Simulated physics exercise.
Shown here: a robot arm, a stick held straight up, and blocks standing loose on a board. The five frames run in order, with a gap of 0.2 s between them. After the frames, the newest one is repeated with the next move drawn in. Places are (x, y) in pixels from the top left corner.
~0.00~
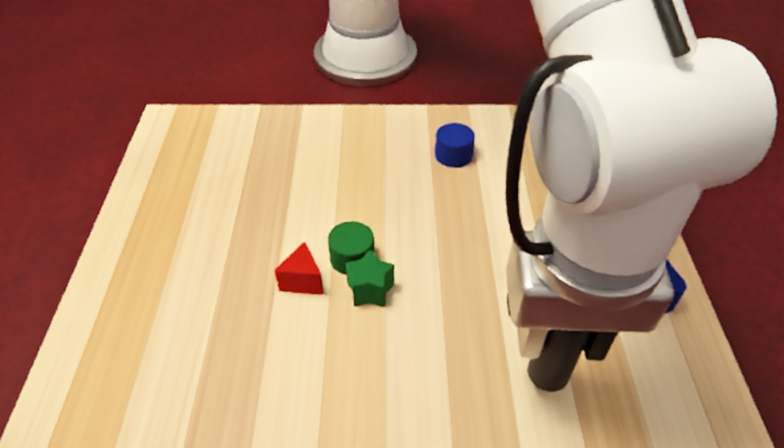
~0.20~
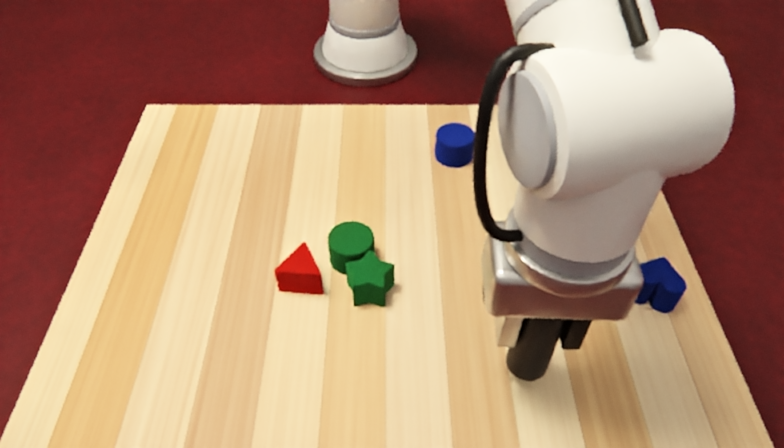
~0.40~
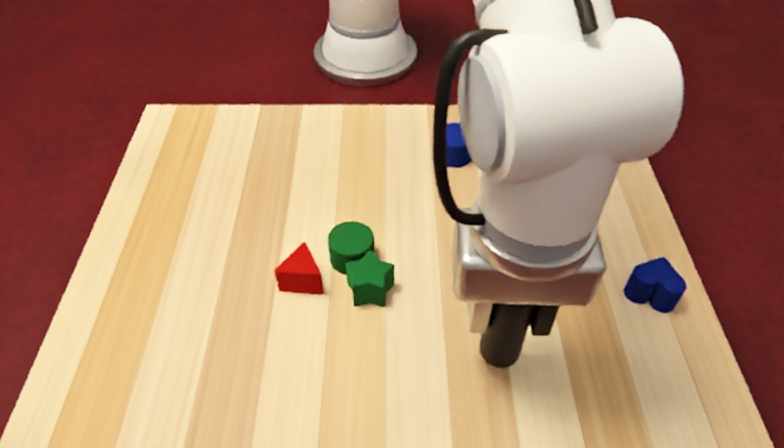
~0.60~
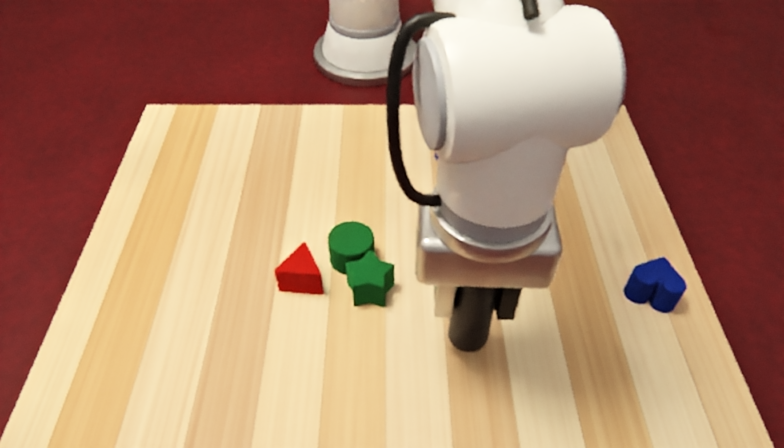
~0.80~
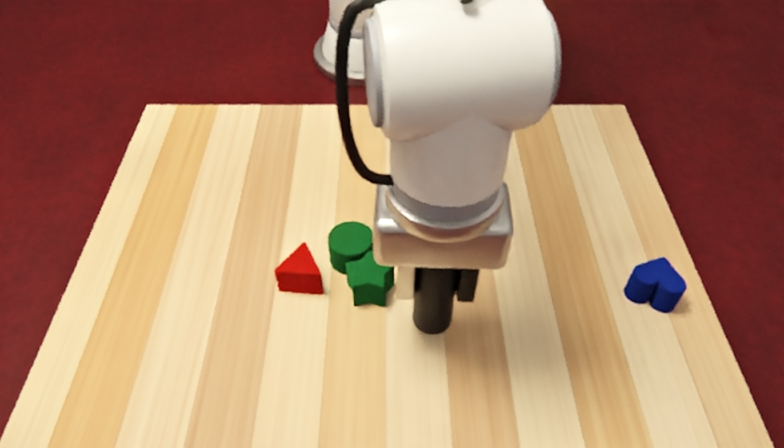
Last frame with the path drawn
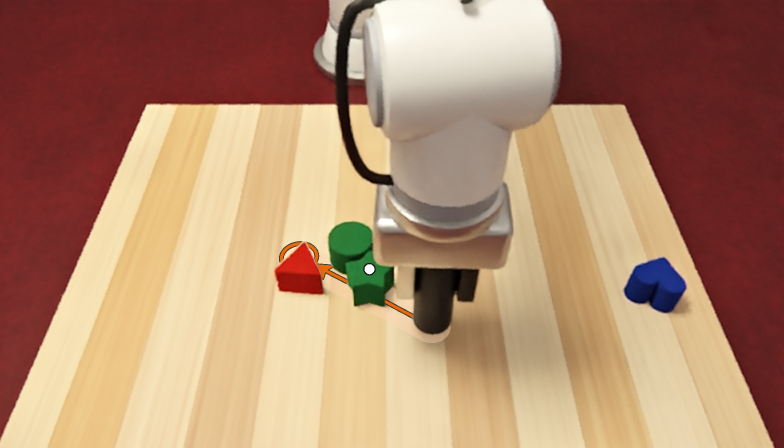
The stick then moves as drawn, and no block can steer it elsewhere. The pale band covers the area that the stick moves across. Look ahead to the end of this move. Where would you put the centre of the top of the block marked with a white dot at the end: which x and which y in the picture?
By then it is at (270, 220).
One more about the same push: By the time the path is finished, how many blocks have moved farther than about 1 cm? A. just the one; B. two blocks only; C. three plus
C (three plus)
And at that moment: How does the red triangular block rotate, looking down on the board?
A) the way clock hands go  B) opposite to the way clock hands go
My pick is B.
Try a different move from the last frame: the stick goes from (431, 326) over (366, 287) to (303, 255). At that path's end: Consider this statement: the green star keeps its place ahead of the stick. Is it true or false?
True - the claim holds.
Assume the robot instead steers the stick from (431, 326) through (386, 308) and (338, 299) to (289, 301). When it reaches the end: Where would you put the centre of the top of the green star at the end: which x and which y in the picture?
The green star ends near (315, 249).
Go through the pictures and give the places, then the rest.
The first frame shows stick tip at (548, 373); block tops, red triangular block at (300, 261); green cylinder at (351, 237); green star at (370, 269).
The second frame shows stick at (526, 363); blocks unchanged.
The third frame shows stick at (499, 350); blocks unchanged.
The fourth frame shows stick at (468, 335); blocks unchanged.
The fifth frame shows stick at (432, 318); red triangular block at (300, 261); green cylinder at (351, 237); green star at (370, 269).
Path on the board, straight from (431, 326) to (299, 257); the dot is on the green star.
What follows on the original path. One third of the way, stick at (384, 293); green cylinder at (346, 231); green star at (354, 264), turned 15° clockwise.
Two thirds of the way, stick at (339, 270); red triangular block at (273, 257); green cylinder at (323, 207); green star at (309, 241), turned 15° clockwise.
At the end, stick at (298, 249); red triangular block at (264, 256), turned 25° anticlockwise; green cylinder at (321, 205); green star at (270, 220), turned 15° clockwise.
